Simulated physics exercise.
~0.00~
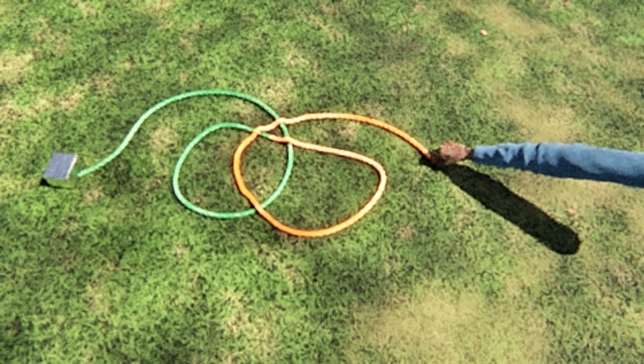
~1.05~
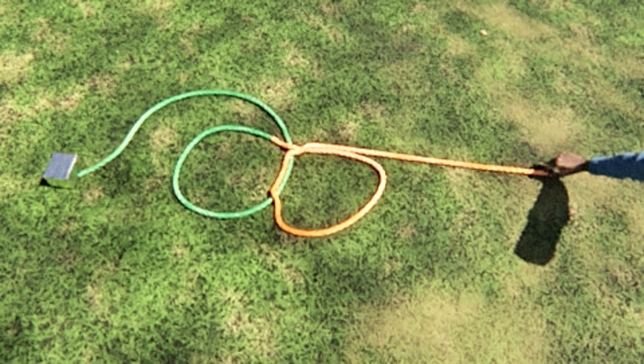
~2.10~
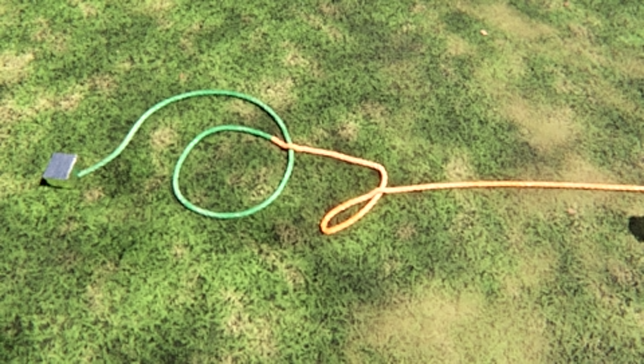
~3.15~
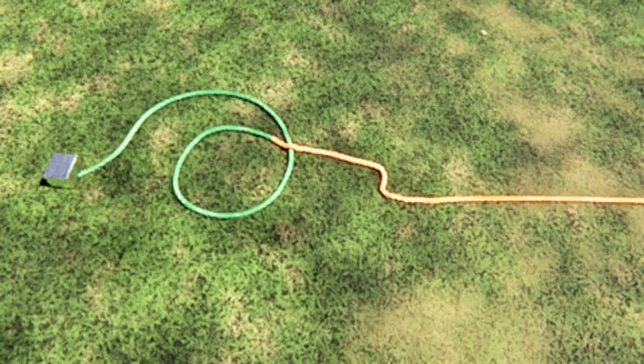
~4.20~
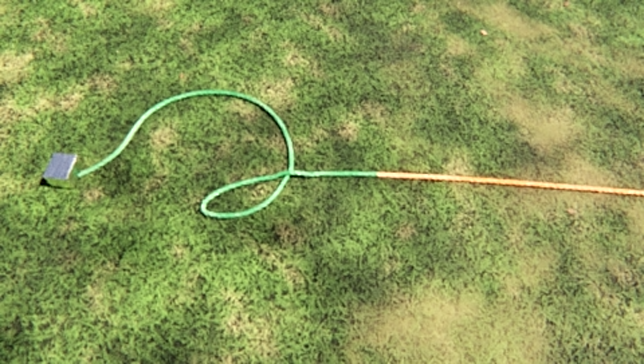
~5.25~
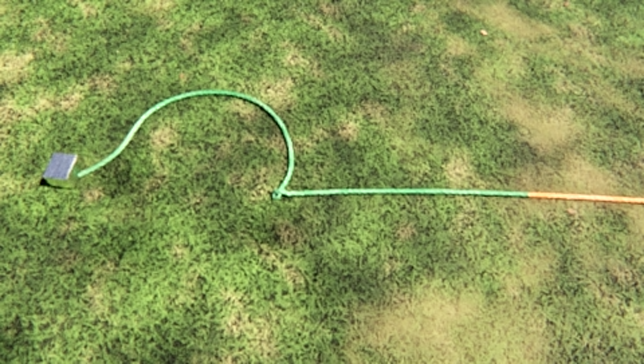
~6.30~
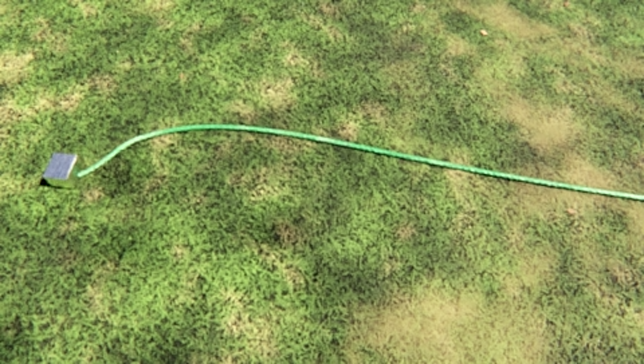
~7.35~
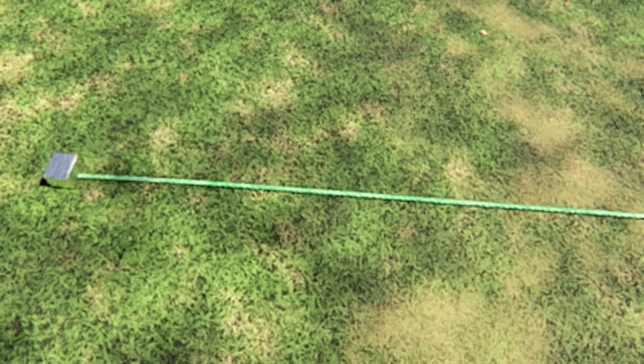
The video shows a green and orange rope looped on grass, fixed to a small block at left, as a blue-sleeved arm pulls the orange end rightward out of view. The loops shrink and open one after another until the green part lies straight without a knot.
